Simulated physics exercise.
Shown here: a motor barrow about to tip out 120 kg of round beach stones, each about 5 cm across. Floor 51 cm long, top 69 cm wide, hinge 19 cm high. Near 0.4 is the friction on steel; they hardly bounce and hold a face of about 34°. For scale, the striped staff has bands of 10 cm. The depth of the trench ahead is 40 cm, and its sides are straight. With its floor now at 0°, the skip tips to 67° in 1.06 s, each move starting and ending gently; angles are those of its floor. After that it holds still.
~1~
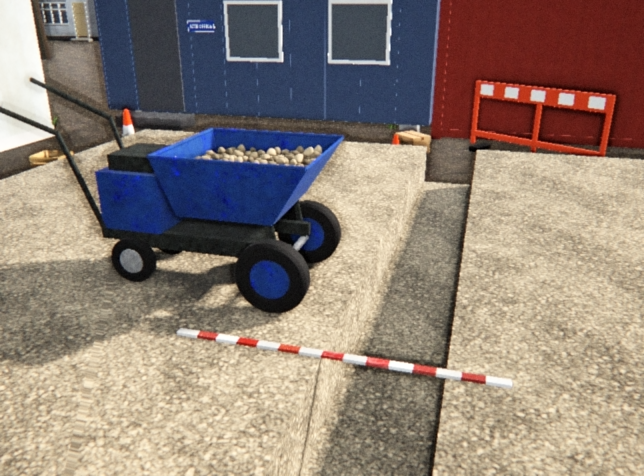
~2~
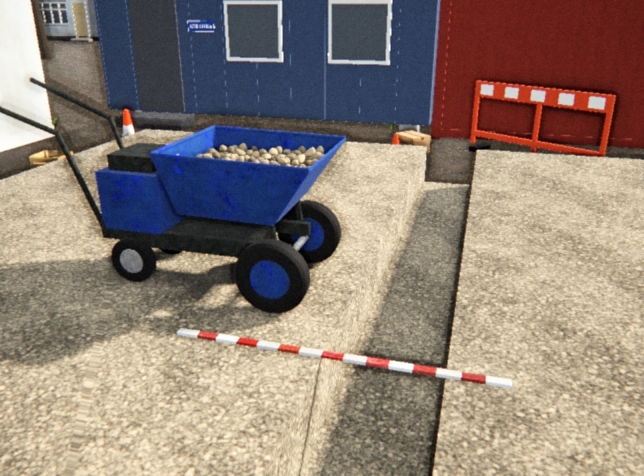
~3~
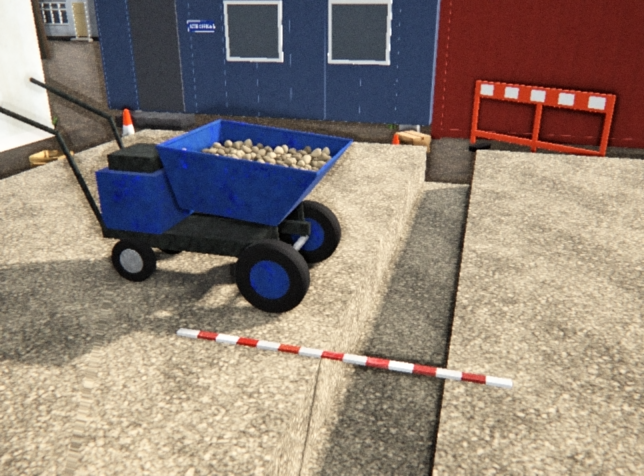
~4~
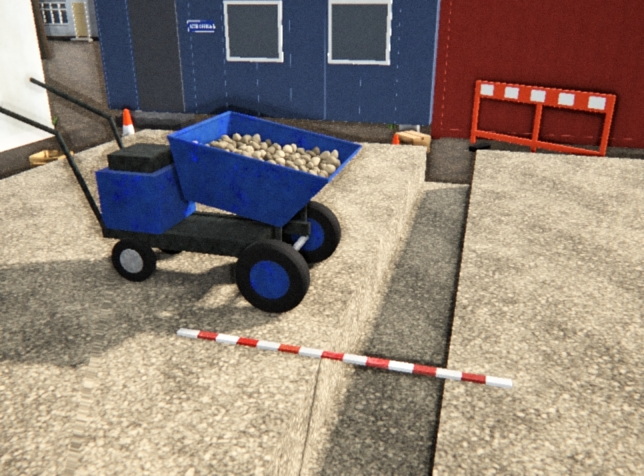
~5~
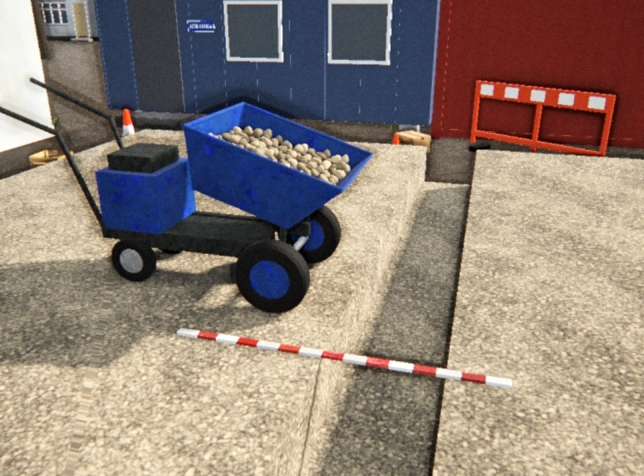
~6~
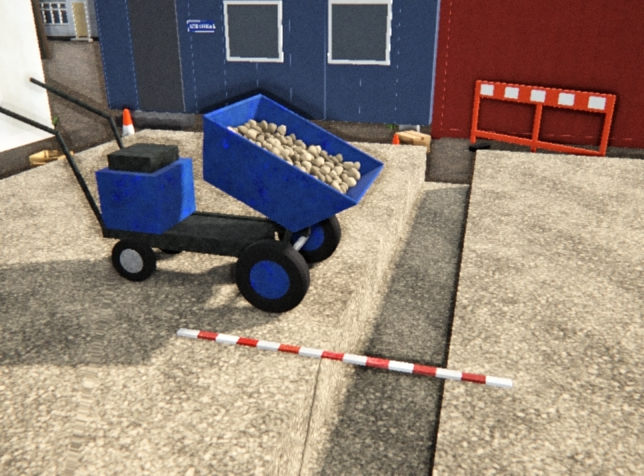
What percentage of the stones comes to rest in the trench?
About 83 per cent.
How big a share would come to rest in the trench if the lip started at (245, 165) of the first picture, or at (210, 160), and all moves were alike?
Roughly 100 per cent, then 70 per cent.
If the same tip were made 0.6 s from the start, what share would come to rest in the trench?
60 %.
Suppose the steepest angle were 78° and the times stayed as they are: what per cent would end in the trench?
Close to 85 per cent then.
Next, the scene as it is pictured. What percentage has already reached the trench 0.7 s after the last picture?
By that point it's something like 25 in a hundred.
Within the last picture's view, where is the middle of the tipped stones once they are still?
Their middle lands near (426, 354).
Then, 0.4 s after the last picture the floor is at 57°, 100 % in the skip; the foremost stones are at (394, 228).
Then, 0.7 s after the last picture the floor is at 67°, 72 % in the skip, 26 % in the trench, 2 % past the trench; the foremost stones are at (474, 310).
Then, 1.1 s after the last picture the floor is at 67°, 38 % in the skip, 45 % in the trench, 17 % past the trench; the foremost stones are at (557, 310).
Then, 3.0 s after the last picture the floor is at 67°, 0 % in the skip, 83 % in the trench, 17 % past the trench; the foremost stones are at (622, 305).
